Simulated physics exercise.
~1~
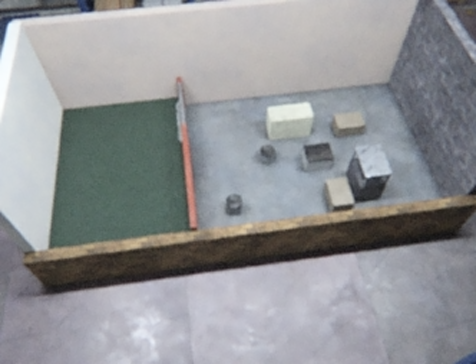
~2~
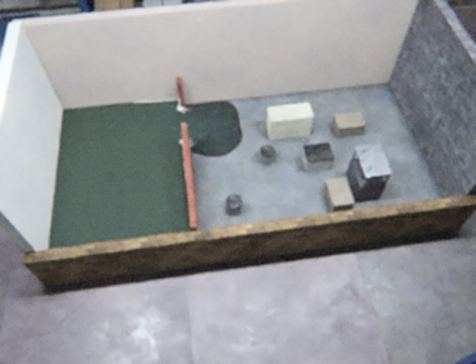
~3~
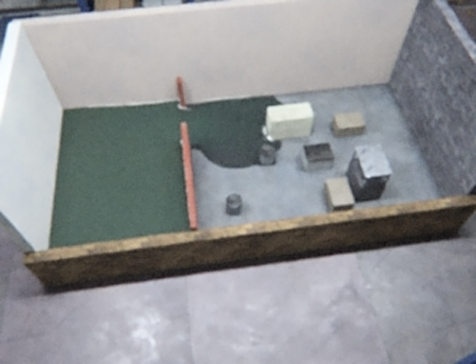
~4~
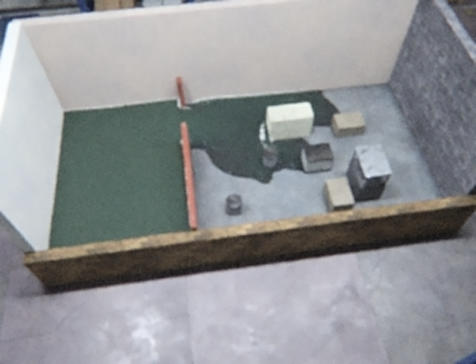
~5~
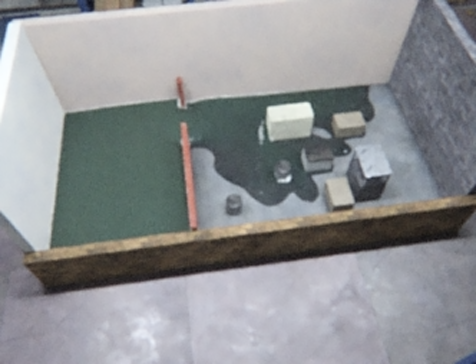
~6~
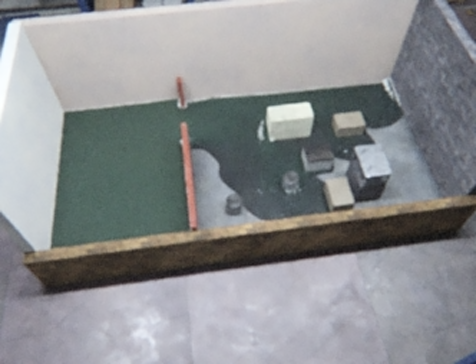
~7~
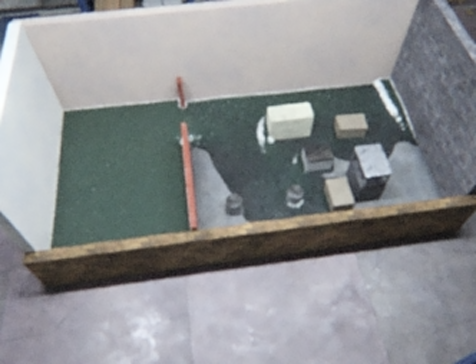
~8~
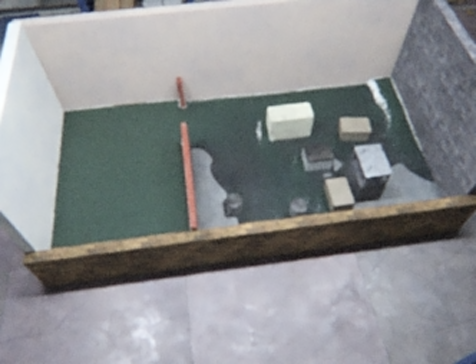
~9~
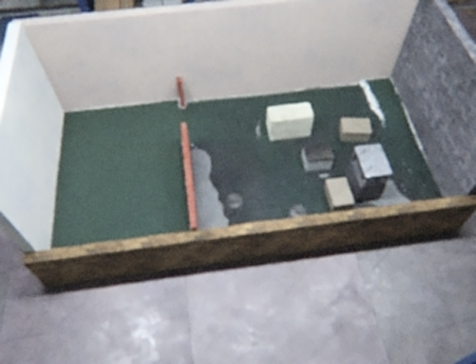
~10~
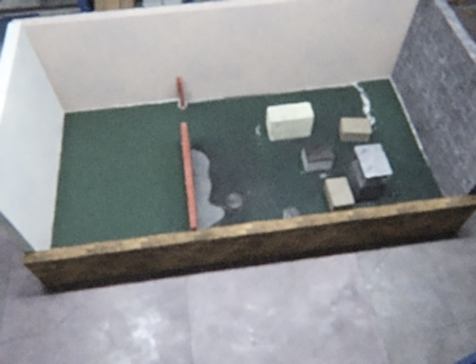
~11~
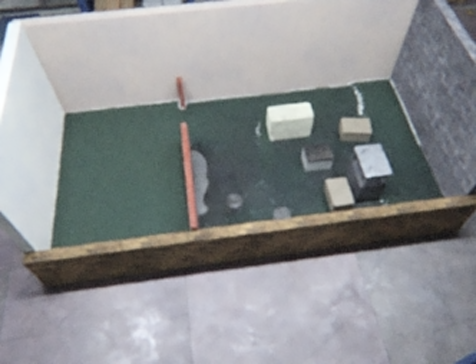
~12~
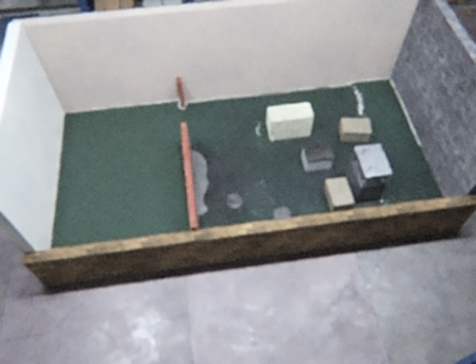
The video shows a walled enclosure from above as dark green water bursts through a gap in a reddish divider, spreading right around boxes and small round containers. One container drifts to the front wall, while the boxes stay roughly in place and water covers nearly the whole floor.
